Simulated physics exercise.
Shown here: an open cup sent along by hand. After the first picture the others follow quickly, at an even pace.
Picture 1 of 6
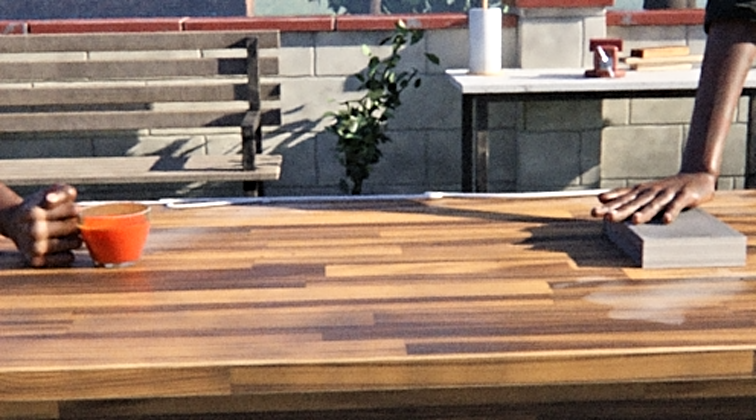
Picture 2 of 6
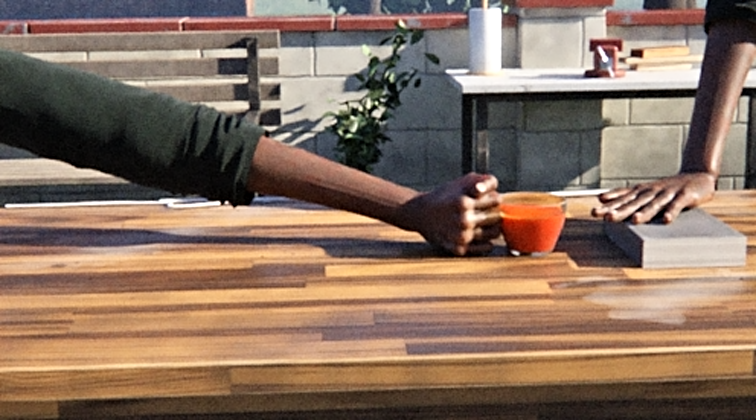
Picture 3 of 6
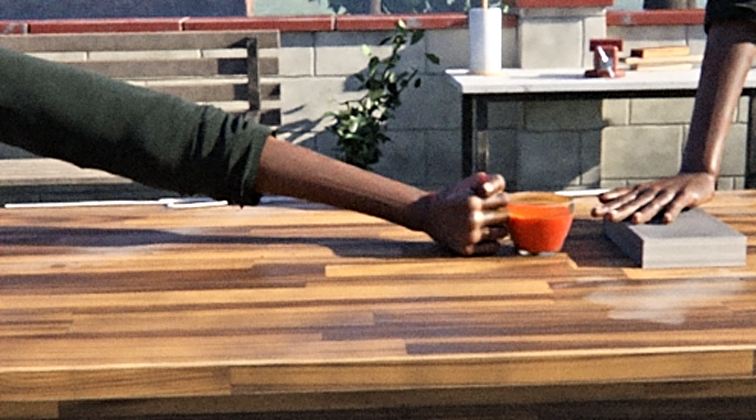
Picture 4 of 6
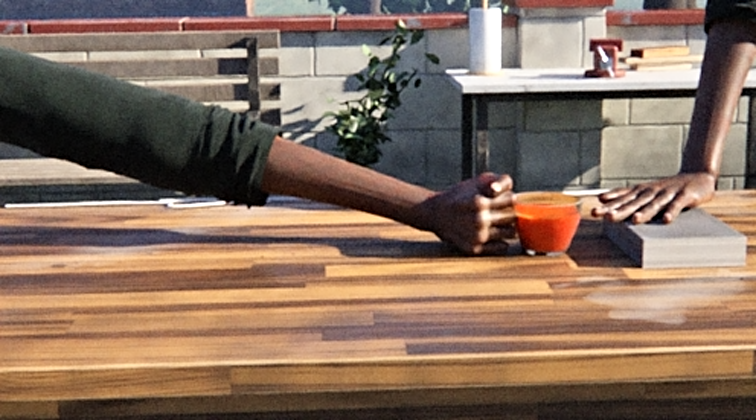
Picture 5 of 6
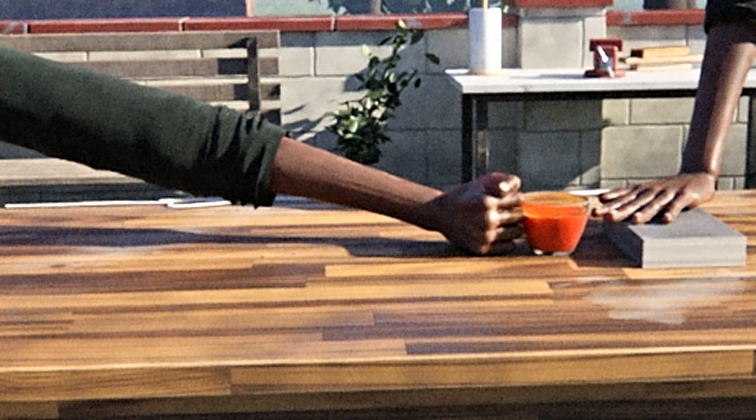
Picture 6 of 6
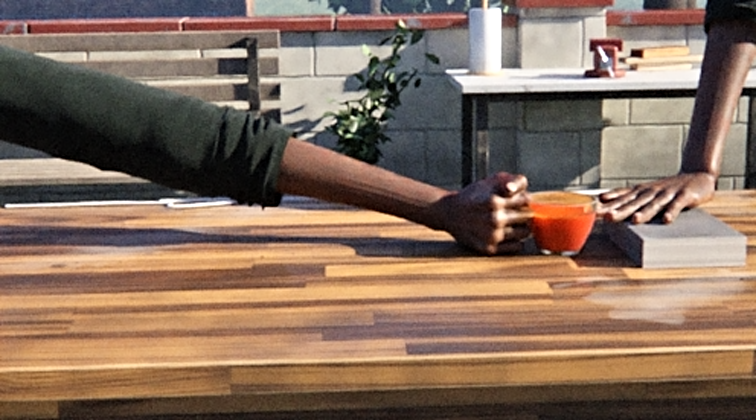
In this clip, a hand holds an orange cup at the left of a wooden table, then slides it well to the right and on in small steps, while another hand rests on a thick grey book.
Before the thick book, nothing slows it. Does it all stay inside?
It does not splash over.
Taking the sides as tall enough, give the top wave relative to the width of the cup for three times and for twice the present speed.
Roughly 30 and 20 percent.
Next, the cup meets the thick book.
After that, the tomato juice surges up the wall; the wave climbs under half way to the rim.
Finally, the cup stands at the thick book; its rim is dry.
